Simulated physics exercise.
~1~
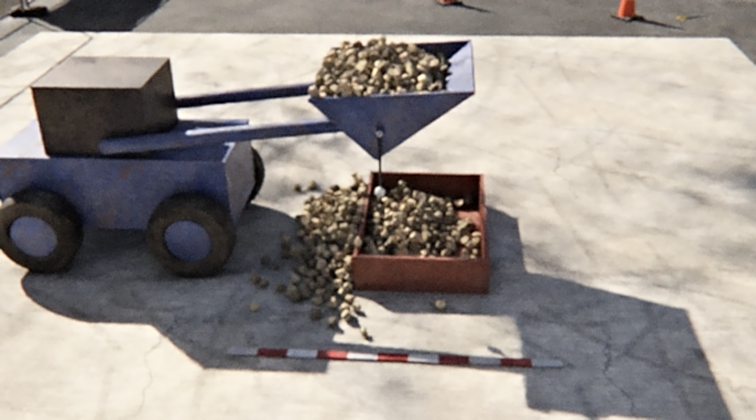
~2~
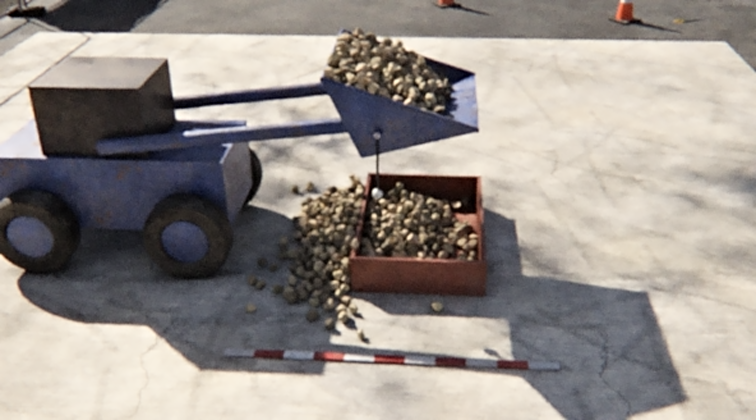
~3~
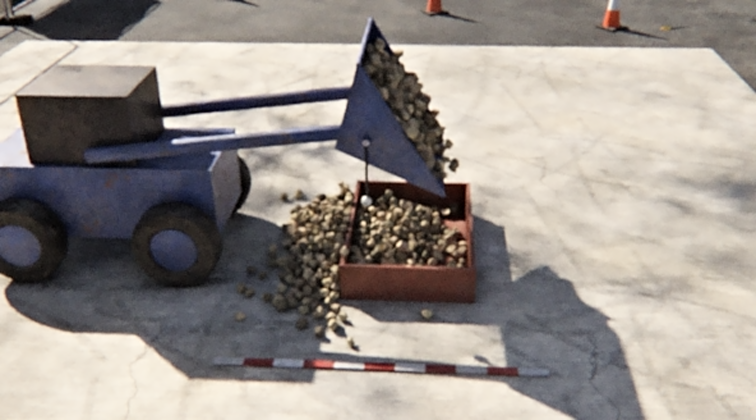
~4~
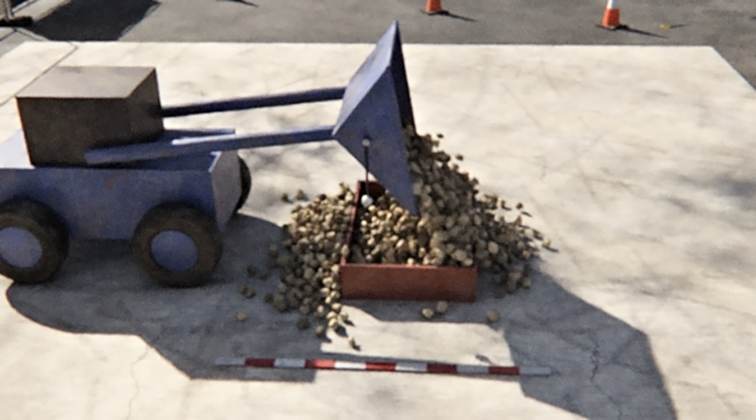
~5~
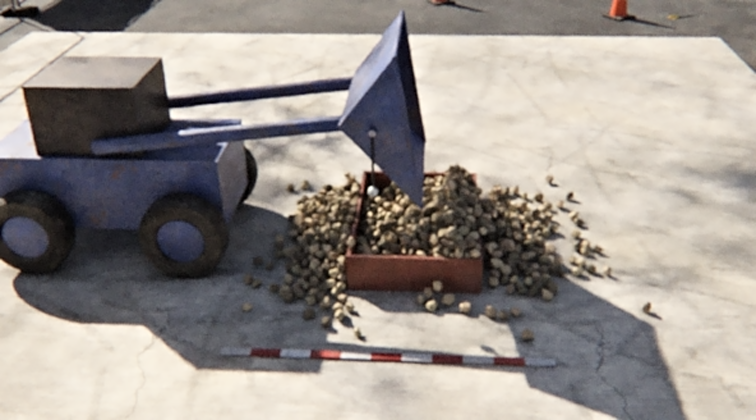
In the video, a blue wheeled loader holds a bucket of stones above a reddish-brown bin with stones already inside and heaped on its left. The bucket tips steeply forward, pouring its load until the bin is heaped and stones spill over the right side, then stays tilted, emptied.
